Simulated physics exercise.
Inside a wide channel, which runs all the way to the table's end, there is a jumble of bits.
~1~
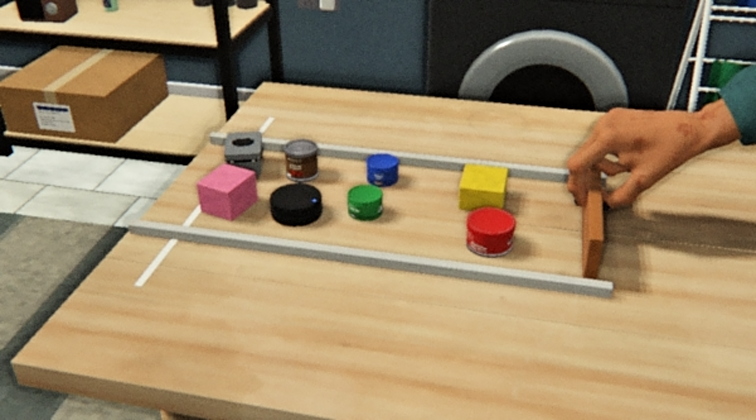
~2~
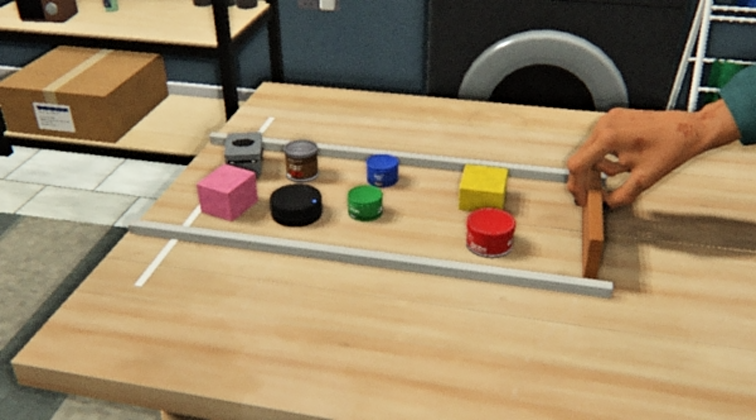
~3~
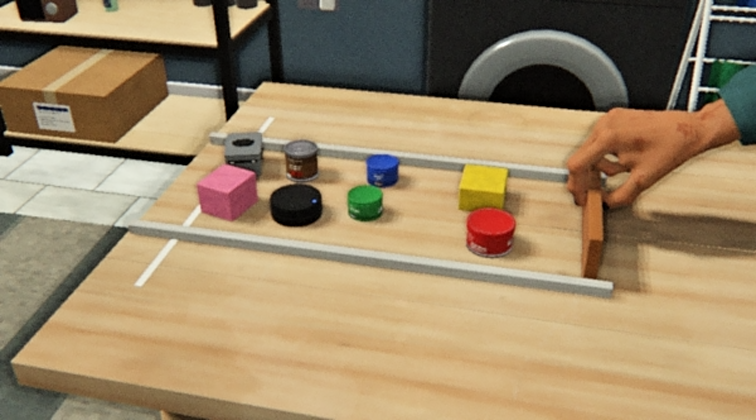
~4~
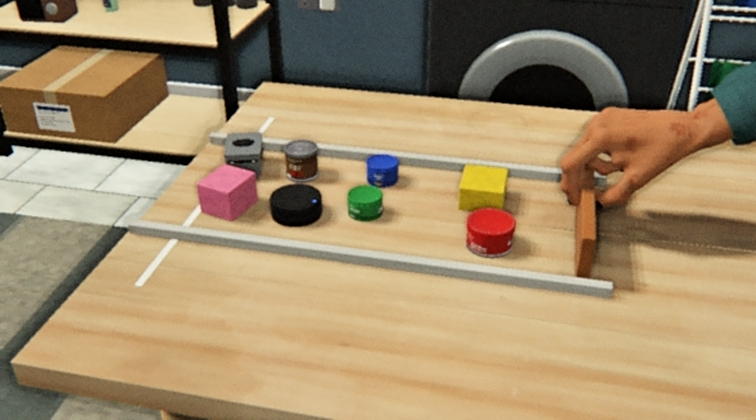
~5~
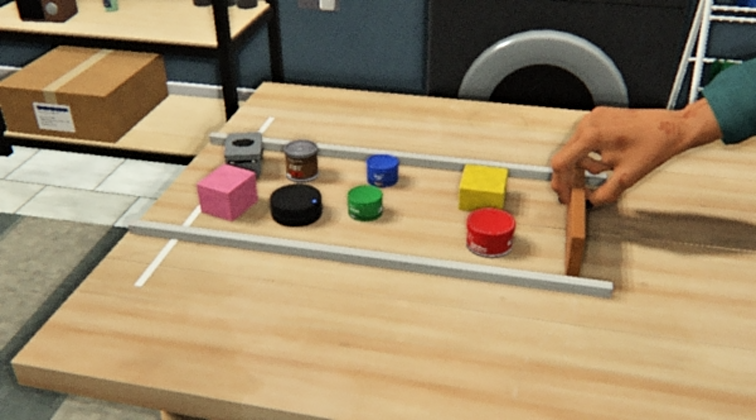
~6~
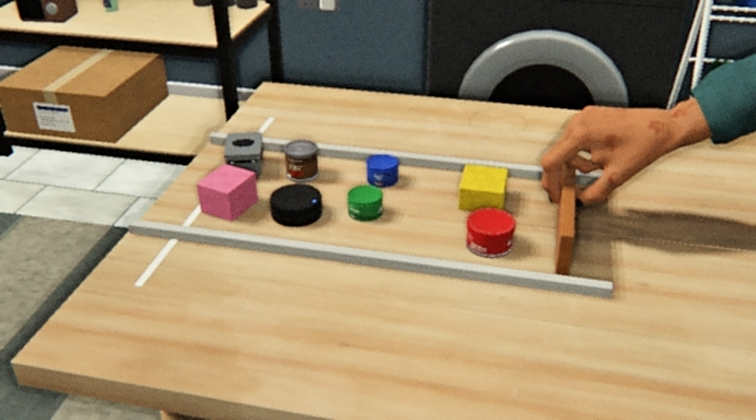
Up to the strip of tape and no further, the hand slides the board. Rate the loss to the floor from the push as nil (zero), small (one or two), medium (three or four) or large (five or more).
The loss is large.
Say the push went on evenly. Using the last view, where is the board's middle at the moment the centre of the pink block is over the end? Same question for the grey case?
I'd say about (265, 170) for the first one and about (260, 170) for the second.
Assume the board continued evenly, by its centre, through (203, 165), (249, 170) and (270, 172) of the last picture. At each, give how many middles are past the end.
Place by place: 5, 2 and 0.
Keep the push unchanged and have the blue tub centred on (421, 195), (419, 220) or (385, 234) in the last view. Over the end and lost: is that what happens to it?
The blue tub goes off; stays put; stays put.
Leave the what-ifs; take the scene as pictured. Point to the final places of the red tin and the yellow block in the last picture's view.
They come to rest around (176, 198) and (211, 158).
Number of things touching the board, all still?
Tally at the end: 3.
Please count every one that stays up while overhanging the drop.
Counting them gives 0.
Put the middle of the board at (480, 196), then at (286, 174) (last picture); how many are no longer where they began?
The counts are 2 and 8.
Soon after, none off yet; grey case at rest near (245, 155); pink block at rest near (228, 192); brown pot at rest near (302, 161).
In the end, the number that fall off is five or more; gone, blue tub, black lid, brown pot, pink block and grey case.
